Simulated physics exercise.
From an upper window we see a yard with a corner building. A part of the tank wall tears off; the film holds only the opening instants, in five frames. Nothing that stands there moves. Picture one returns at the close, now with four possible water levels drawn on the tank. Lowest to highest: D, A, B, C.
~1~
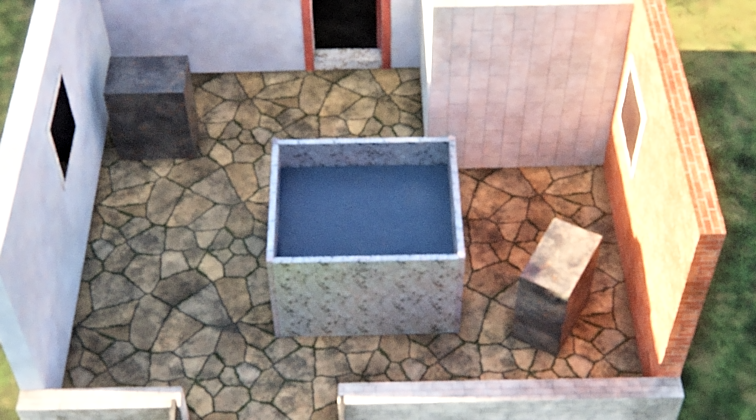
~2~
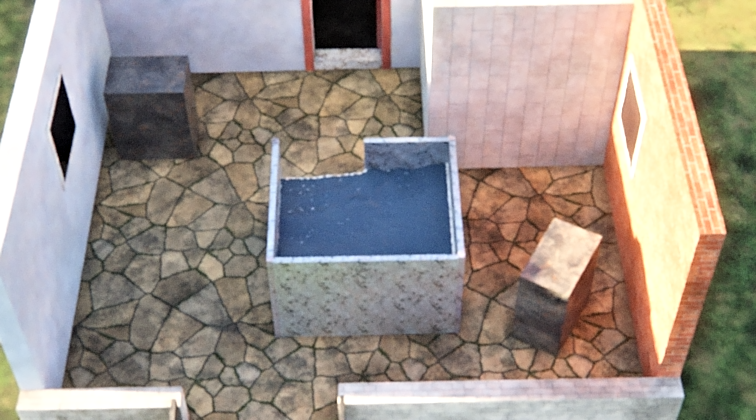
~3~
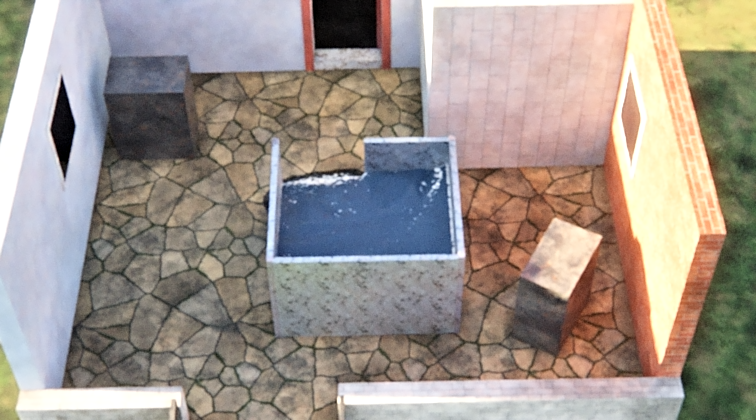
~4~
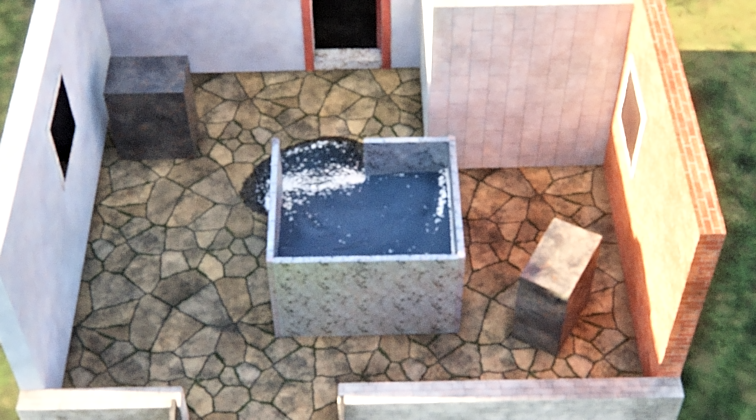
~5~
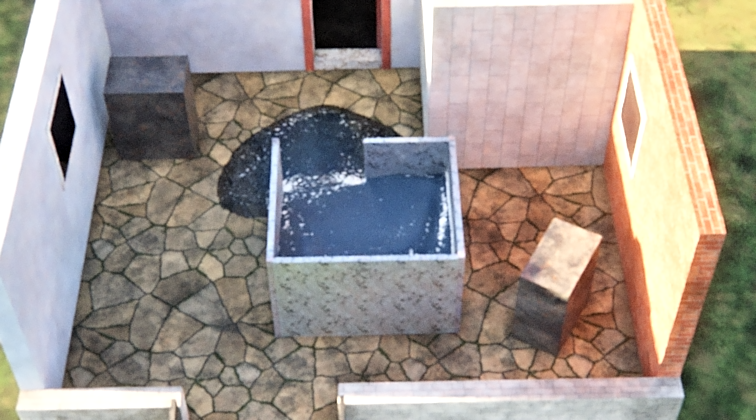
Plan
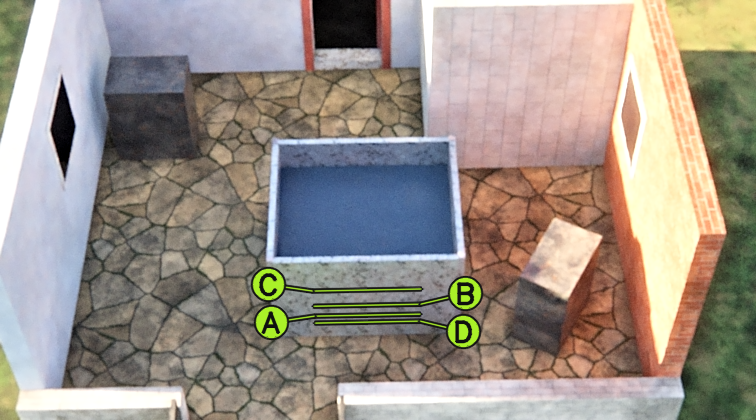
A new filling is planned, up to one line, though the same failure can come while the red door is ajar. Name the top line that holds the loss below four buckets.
The limit is A.
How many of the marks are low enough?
Two of the four.
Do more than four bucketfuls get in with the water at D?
No, that is safe.
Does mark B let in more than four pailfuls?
Yes, that goes wrong.
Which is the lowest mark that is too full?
B it is.
On the marked copy, A at (367, 315); B at (367, 305); C at (366, 290); D at (367, 322); from the bottom up D, A, B, C.
With A, a bucket or two gets in.
With B, about 9 bucketfuls get in.
With C, dozens of bucketfuls pour in.
With D, nothing gets over.
